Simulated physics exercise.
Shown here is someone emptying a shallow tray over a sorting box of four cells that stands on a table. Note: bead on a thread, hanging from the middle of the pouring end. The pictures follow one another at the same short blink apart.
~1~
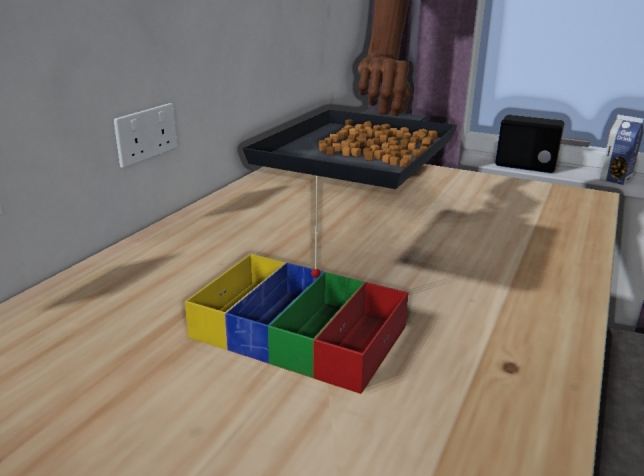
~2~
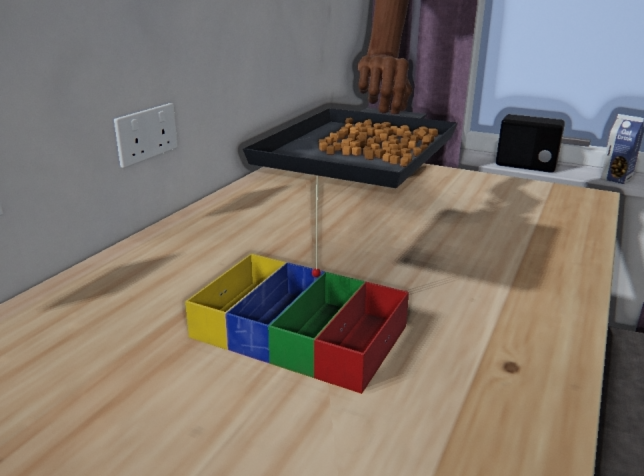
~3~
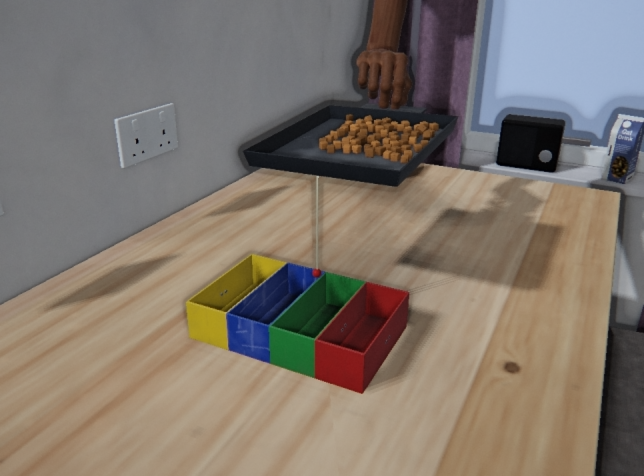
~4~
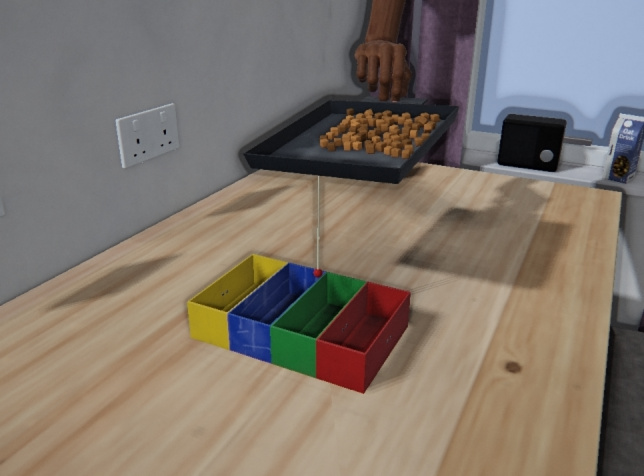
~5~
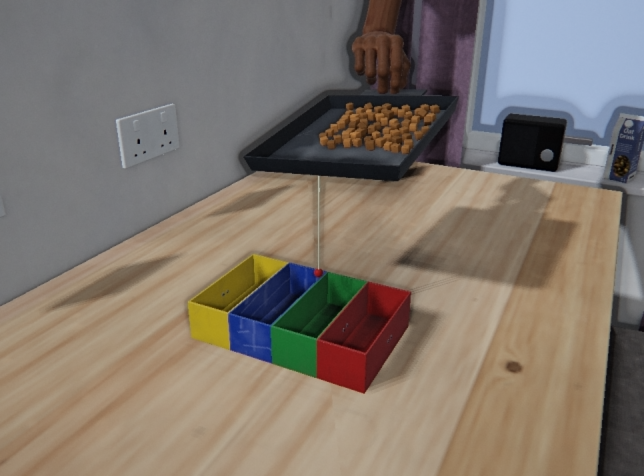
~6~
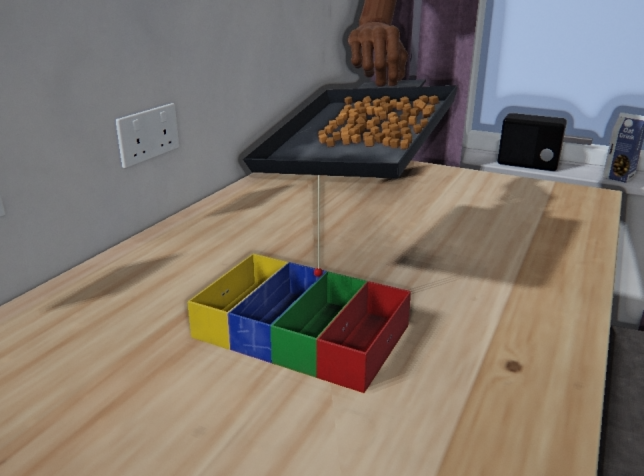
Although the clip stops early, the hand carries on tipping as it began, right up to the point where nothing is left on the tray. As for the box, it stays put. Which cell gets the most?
The yellow cell gets the most.
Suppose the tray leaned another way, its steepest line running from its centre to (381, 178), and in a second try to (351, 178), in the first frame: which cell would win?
Well, with the first heading it's the red one, and with the second it's the cell in red.
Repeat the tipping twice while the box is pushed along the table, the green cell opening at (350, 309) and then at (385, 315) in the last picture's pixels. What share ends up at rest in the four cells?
Roughly 40 % and then 0 %.
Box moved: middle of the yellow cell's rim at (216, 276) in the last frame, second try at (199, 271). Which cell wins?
Try one goes to the blue one; try two goes to that blue cell.
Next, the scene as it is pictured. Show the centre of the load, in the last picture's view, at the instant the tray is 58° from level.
The load is centred around (288, 152).
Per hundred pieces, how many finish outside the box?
Roughly 0 percent.
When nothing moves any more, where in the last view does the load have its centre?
Centre at rest: Close to (253, 299).
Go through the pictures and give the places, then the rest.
Corners of the pouring end at (248, 148) and (397, 171), level; middle of the load at (376, 142), brown sugar cubes; bead on its thread at (316, 273); yellow cell at (206, 322); blue cell at (247, 335); green cell at (291, 348); red cell at (338, 363), in the first picture.
Corners of the pouring end at (248, 148) and (397, 170), level; middle of the load at (376, 140), in the second picture.
Corners of the pouring end at (248, 150) and (397, 169), tipped barely, lowest at the left corner; middle of the load at (377, 137), in the third picture.
Corners of the pouring end at (249, 152) and (397, 166), tipped a little, lowest at the left corner; middle of the load at (377, 132), in the fourth picture.
Corners of the pouring end at (249, 155) and (397, 164), tipped a little, lowest at the left corner; middle of the load at (377, 127), in the fifth picture.
Corners of the pouring end at (248, 157) and (395, 161), tipped a little, lowest at the left corner; middle of the load at (376, 121); yellow cell at (209, 322); blue cell at (250, 334); green cell at (294, 348); red cell at (341, 362), in the sixth picture.
Soon after the last picture, tray tipped steeply; nearly all on the tray; a stray few falling or outside the box.
A little later, tray tipped right over; most on the tray; a small part in the yellow cell; a stray few in the blue cell; a small part falling or outside the box.
Later still, tray tipped past a quarter turn; most in the yellow cell; a small part in the blue cell; a small part falling or outside the box.
At rest, tray tipped past a quarter turn; most in the yellow cell; a small part in the blue cell; none in the red cell; none in the green cell; a small part outside the box.
